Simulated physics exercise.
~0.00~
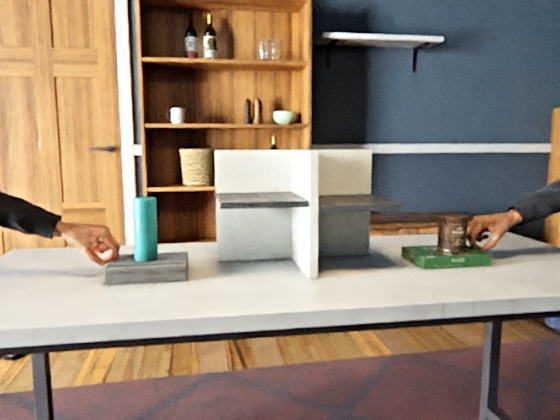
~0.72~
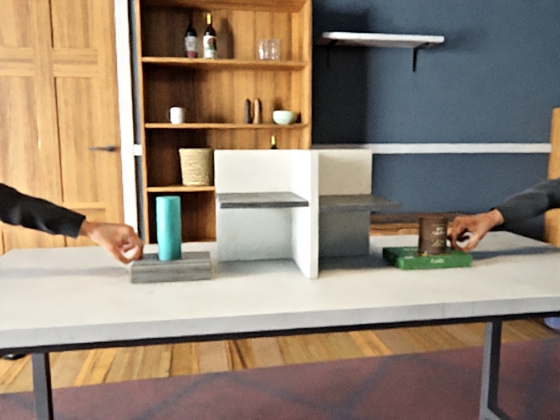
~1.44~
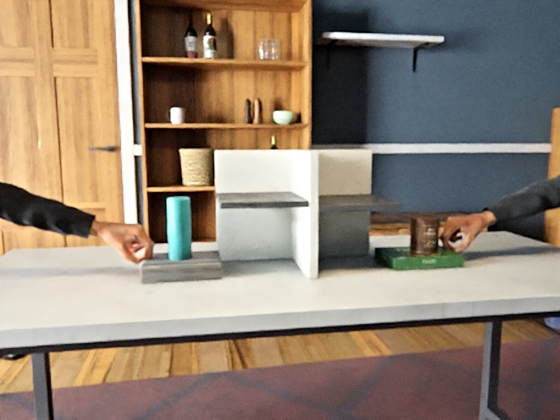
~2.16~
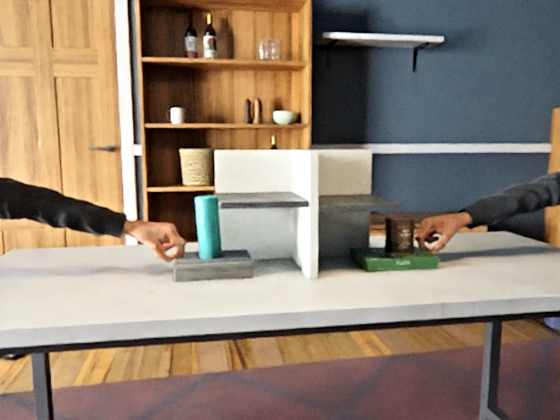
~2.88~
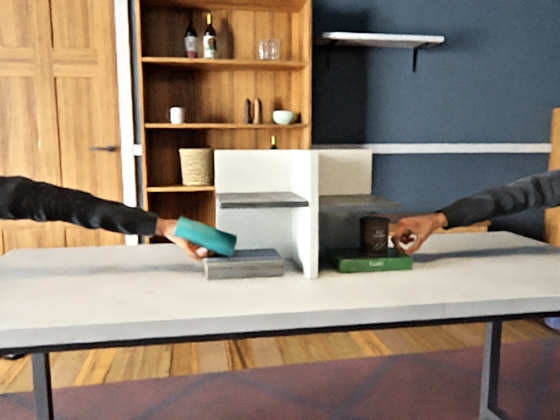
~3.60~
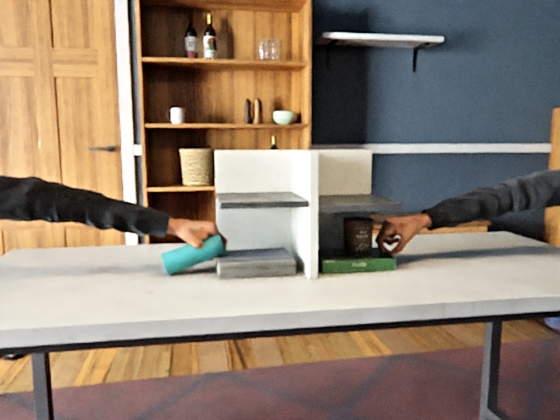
On a pale table, hands sliding loaded slabs toward low shelves, the turquoise cylinder toppling off, the brown tin riding under.
